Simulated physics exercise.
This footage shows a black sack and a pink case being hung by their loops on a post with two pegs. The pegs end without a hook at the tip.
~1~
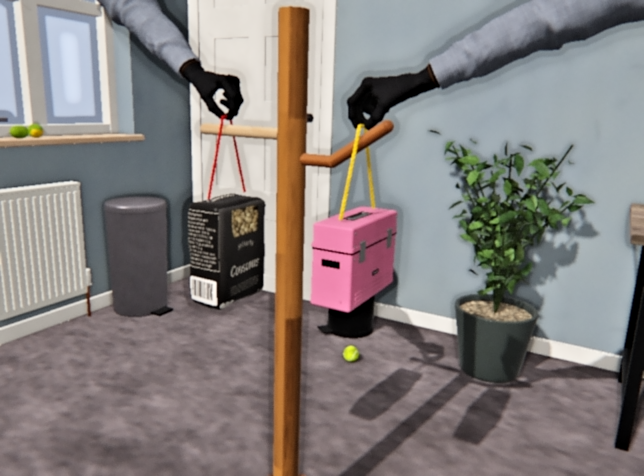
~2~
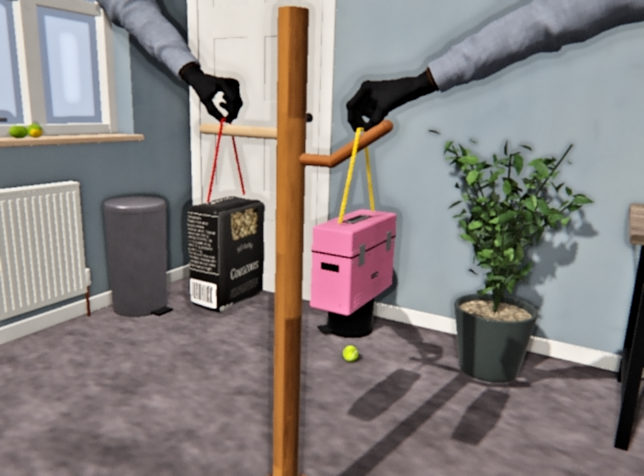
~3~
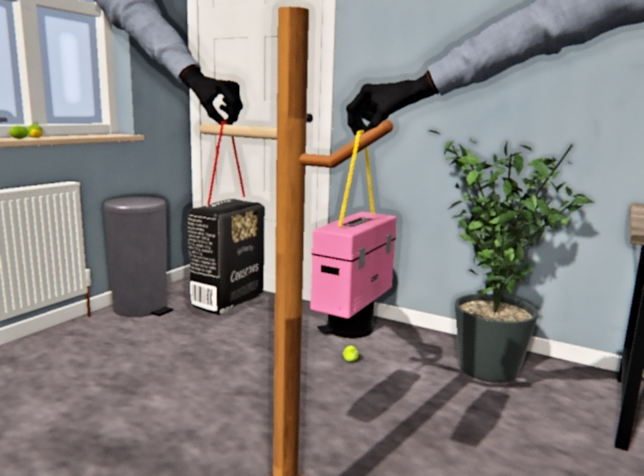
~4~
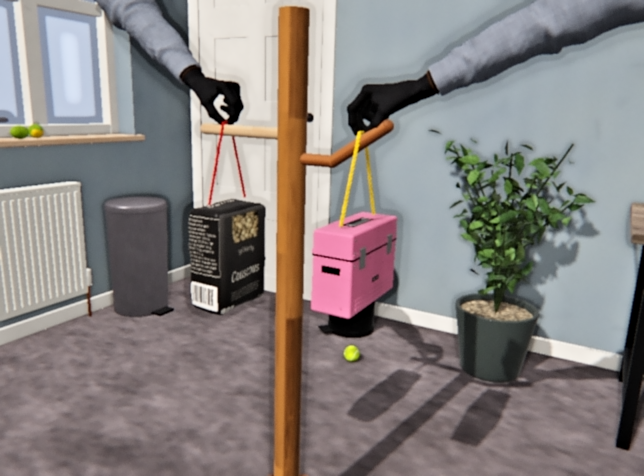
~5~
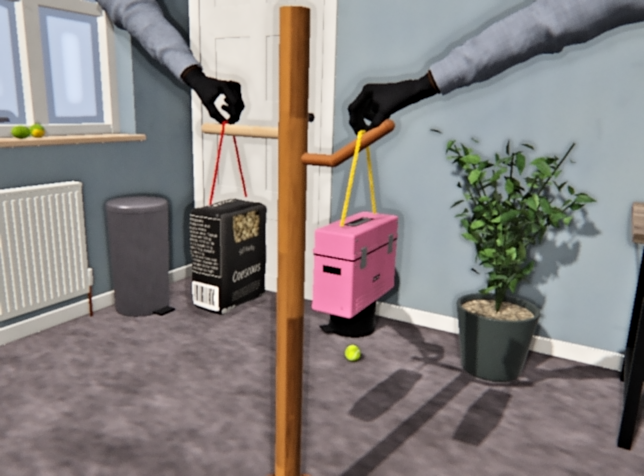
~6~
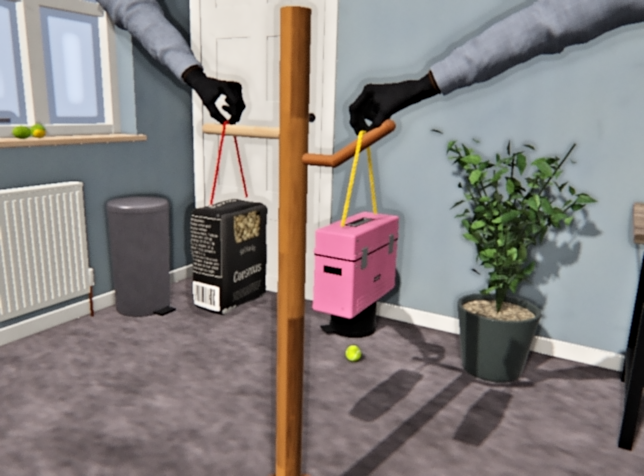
The video shows two black-gloved hands holding a black sack and a pink case by their loops beside the pegs of a wooden post, the sack on the left, with both items shifting only very slightly.
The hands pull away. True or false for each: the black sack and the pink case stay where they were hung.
Black sack - true. Pink case - true.
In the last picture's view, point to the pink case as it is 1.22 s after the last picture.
Near (321, 275) at that moment.
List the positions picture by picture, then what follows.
The first picture shows black sack (228, 249); pink case (356, 255); left peg tip (206, 129); right peg tip (387, 127).
The second picture shows black sack (228, 252); pink case (355, 258).
The third picture shows black sack (228, 254); pink case (355, 261).
The fourth picture shows black sack (229, 255); pink case (356, 261).
The fifth picture shows black sack (230, 254); pink case (357, 261).
The sixth picture shows black sack (230, 255); pink case (358, 261); left peg tip (208, 129), about level; right peg tip (389, 126), pointing up.
Then, 0.26 s after the last picture, black sack hanging near (231, 255); pink case hanging near (341, 274).
Then, 0.64 s after the last picture, black sack hanging near (228, 257); pink case hanging near (298, 269).
Then, 1.22 s after the last picture, black sack hanging near (231, 255); pink case hanging near (321, 275).
At rest, black sack hanging near (229, 256); pink case hanging near (300, 270). The black sack holds on and the pink case remains on its peg.
